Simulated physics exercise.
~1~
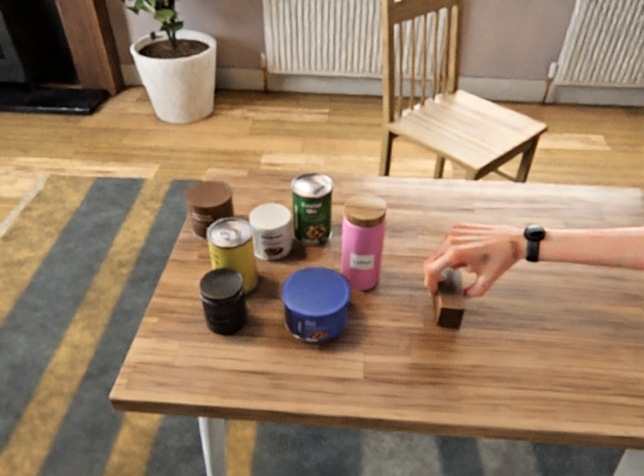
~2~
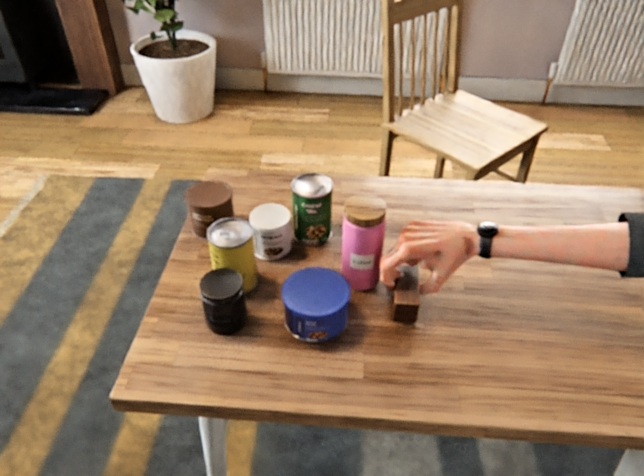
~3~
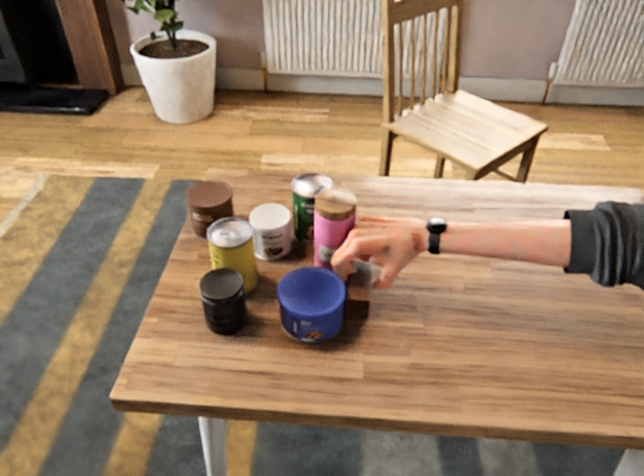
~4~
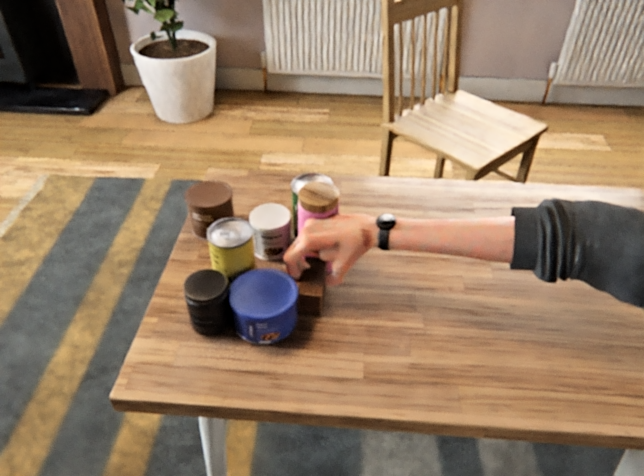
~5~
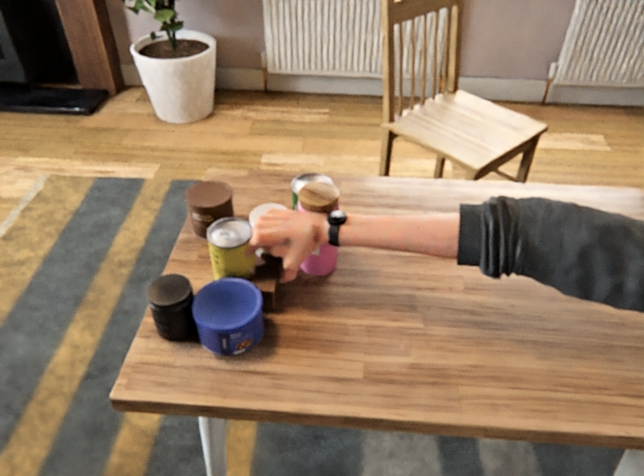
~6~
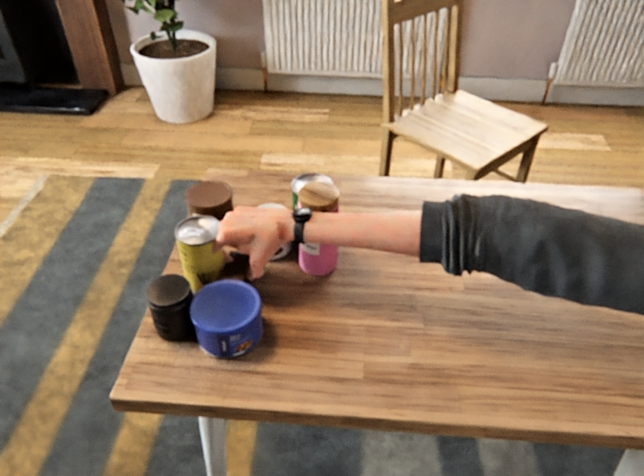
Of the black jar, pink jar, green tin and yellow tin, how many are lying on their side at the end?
None of them are on their side, as all four are still standing upright at the end.
